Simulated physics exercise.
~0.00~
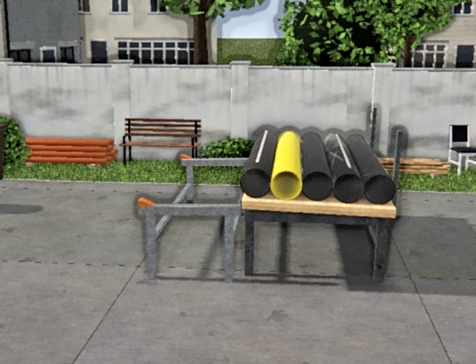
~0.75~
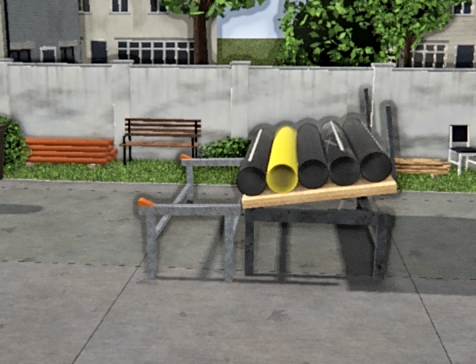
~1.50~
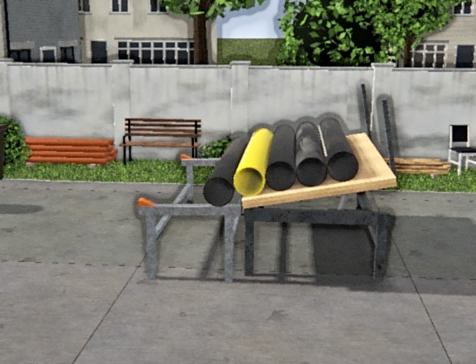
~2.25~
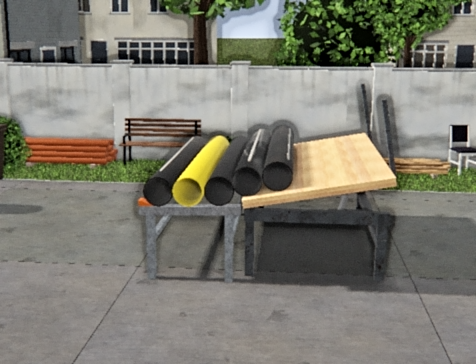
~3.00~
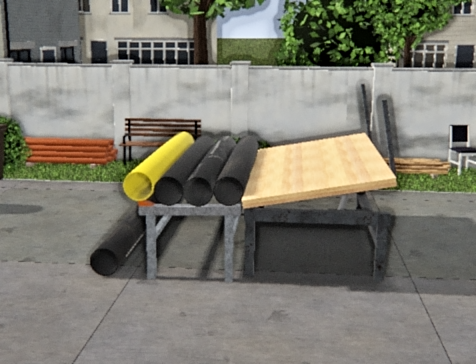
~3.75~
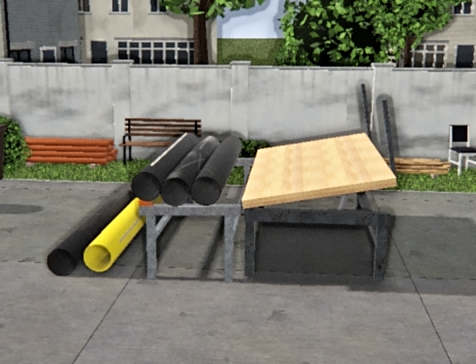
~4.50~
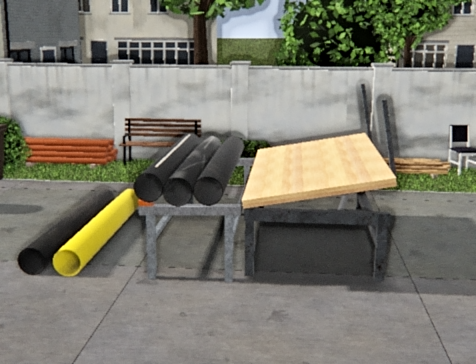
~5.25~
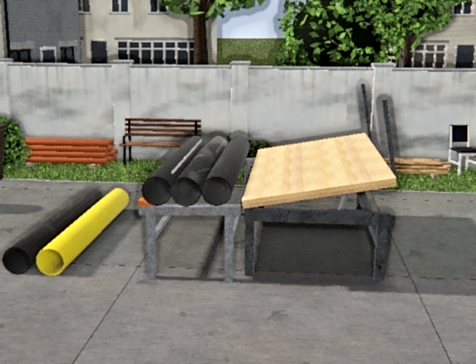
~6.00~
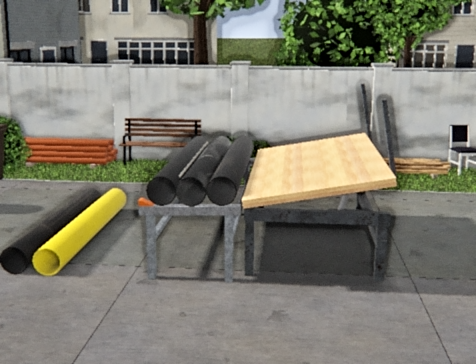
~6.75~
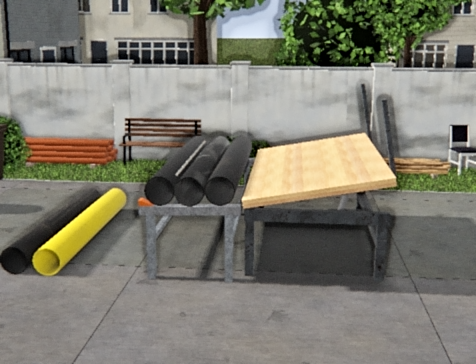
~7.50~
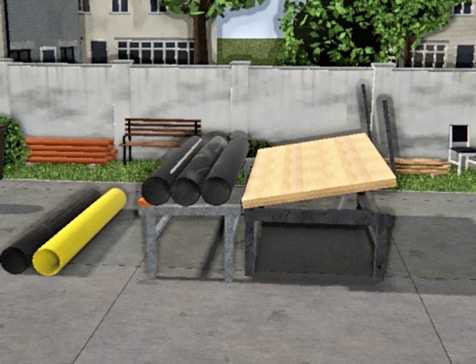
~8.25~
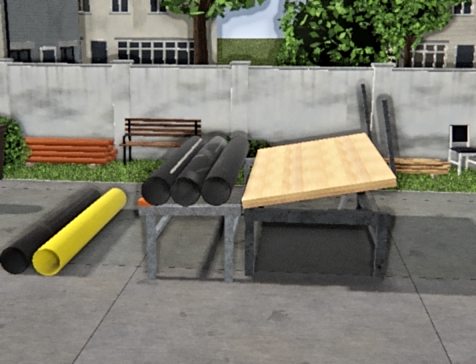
The video shows five pipes, four black and one yellow, rolling left off a tipping wooden table onto a neighbouring metal rack. One black pipe and then the yellow one drop off its left end and roll to rest on the ground, while three black pipes stay on the rack.
